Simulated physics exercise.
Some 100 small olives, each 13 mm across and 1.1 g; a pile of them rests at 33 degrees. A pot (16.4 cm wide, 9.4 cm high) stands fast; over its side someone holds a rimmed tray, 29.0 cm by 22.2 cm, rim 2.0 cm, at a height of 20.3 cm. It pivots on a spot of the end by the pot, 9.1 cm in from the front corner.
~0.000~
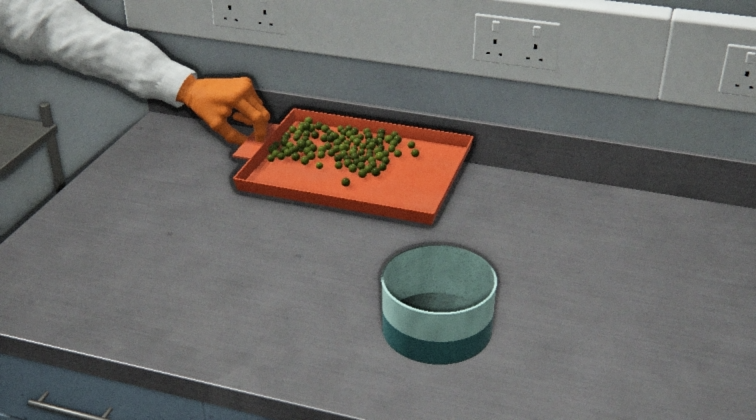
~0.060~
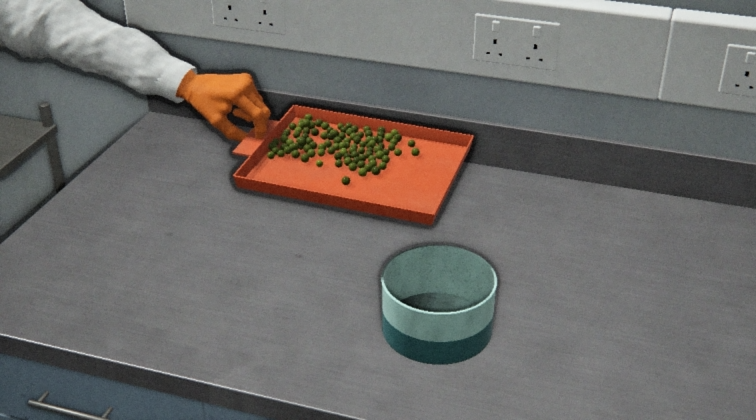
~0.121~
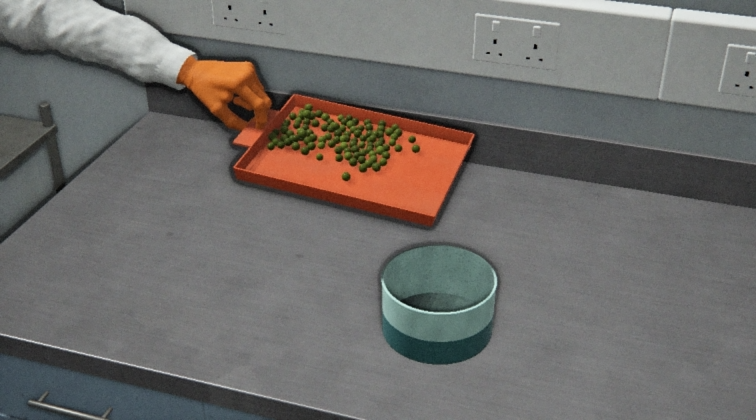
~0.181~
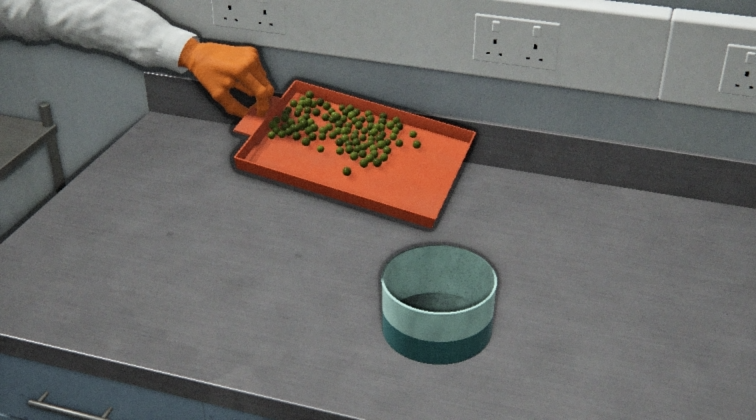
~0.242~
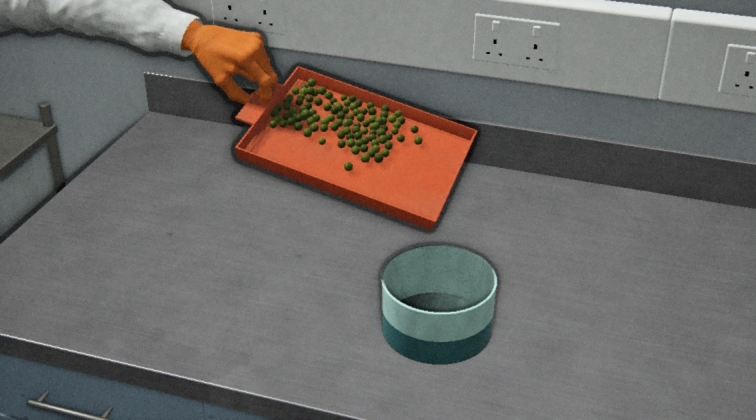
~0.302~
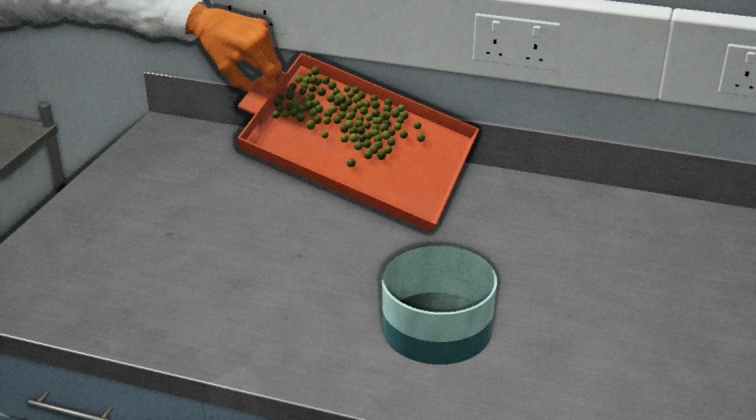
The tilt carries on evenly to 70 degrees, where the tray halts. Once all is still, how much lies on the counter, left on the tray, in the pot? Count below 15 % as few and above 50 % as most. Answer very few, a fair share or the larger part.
Counter: Very few, tray: The larger part, pot: A fair share.
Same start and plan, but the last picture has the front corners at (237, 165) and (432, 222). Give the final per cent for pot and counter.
Pot 10, counter 5.
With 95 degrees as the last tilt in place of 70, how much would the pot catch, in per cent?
It would be near 85 per cent.
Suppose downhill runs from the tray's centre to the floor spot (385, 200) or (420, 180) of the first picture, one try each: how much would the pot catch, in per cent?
About 45 and 5 per cent.
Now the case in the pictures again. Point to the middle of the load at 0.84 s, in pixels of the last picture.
Near (435, 195).
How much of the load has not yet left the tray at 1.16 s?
Some 70 per cent of the load.
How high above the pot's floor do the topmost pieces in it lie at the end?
About 1.5 cm.
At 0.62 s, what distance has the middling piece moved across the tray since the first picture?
About 11 cm.
Then, at 0.62 s, tilt 44 degrees; the tray holds 100 %, the pot 0 %.
After 0.84 s, tilt 61 degrees; the tray holds 90 %, the pot 0 %.
After 1.16 s, tilt 70 degrees; the tray holds 70 %, the pot 25 %.
By 1.7 s all is still; counter 5 %, tray 70 %, pot 25 %.
